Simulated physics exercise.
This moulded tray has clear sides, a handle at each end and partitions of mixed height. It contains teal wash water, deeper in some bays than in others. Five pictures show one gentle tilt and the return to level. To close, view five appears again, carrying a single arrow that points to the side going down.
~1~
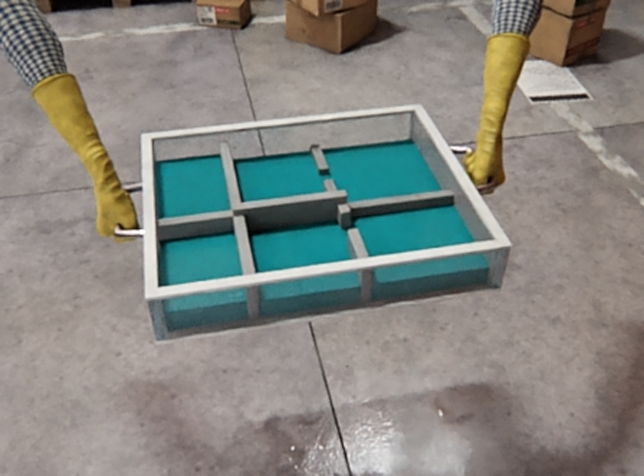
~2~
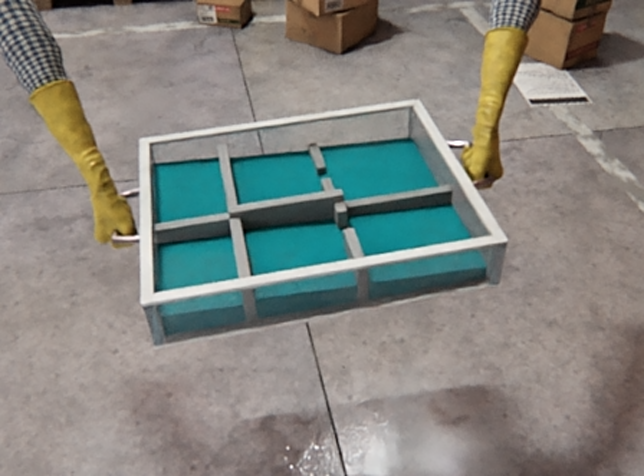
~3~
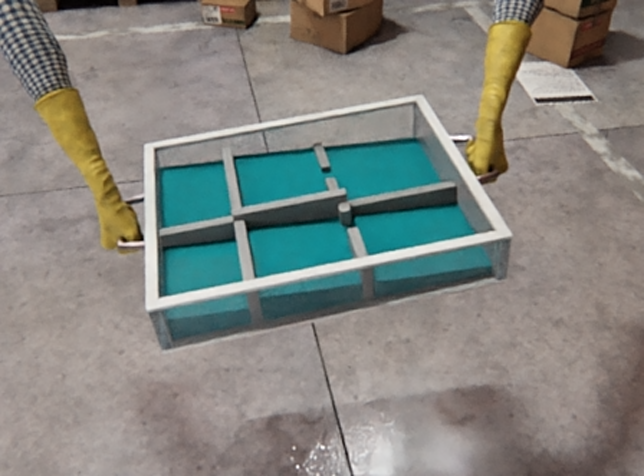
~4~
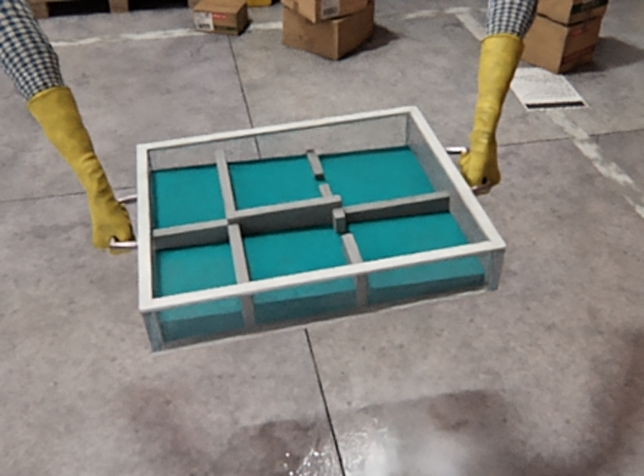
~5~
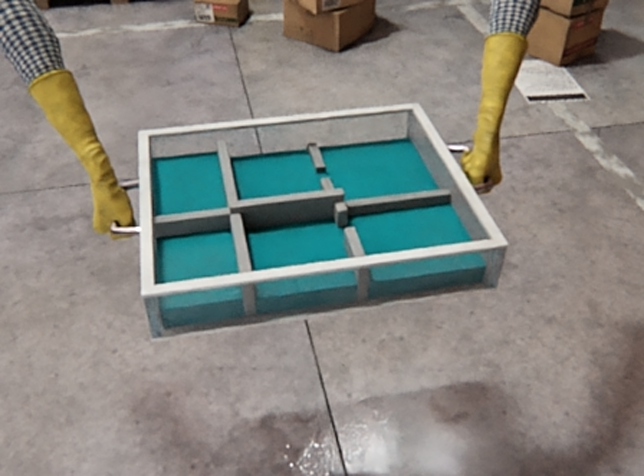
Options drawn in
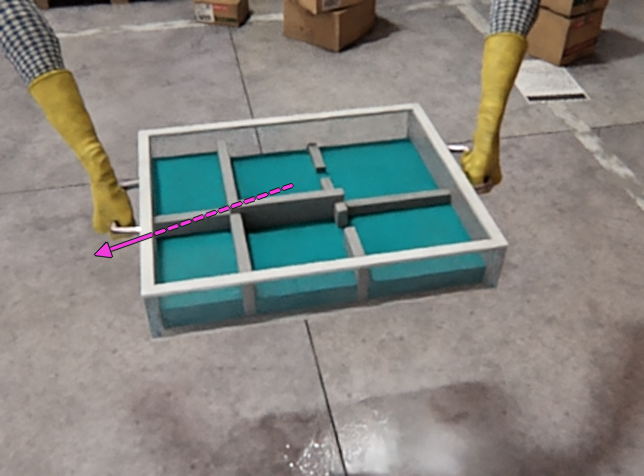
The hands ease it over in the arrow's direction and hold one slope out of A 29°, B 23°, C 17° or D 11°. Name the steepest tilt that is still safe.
Take D.
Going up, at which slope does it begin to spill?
That would be C.
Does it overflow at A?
Yes.
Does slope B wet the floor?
Yes.
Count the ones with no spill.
One of the four.
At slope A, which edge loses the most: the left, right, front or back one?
The left rim.
The arrow ends at (100, 252).
With A, about 48 % goes over the rim.
With B, about 29 % goes over the rim.
With C, about 8 % goes over the rim.
With D, nothing spills; the back middle bay holds the most.
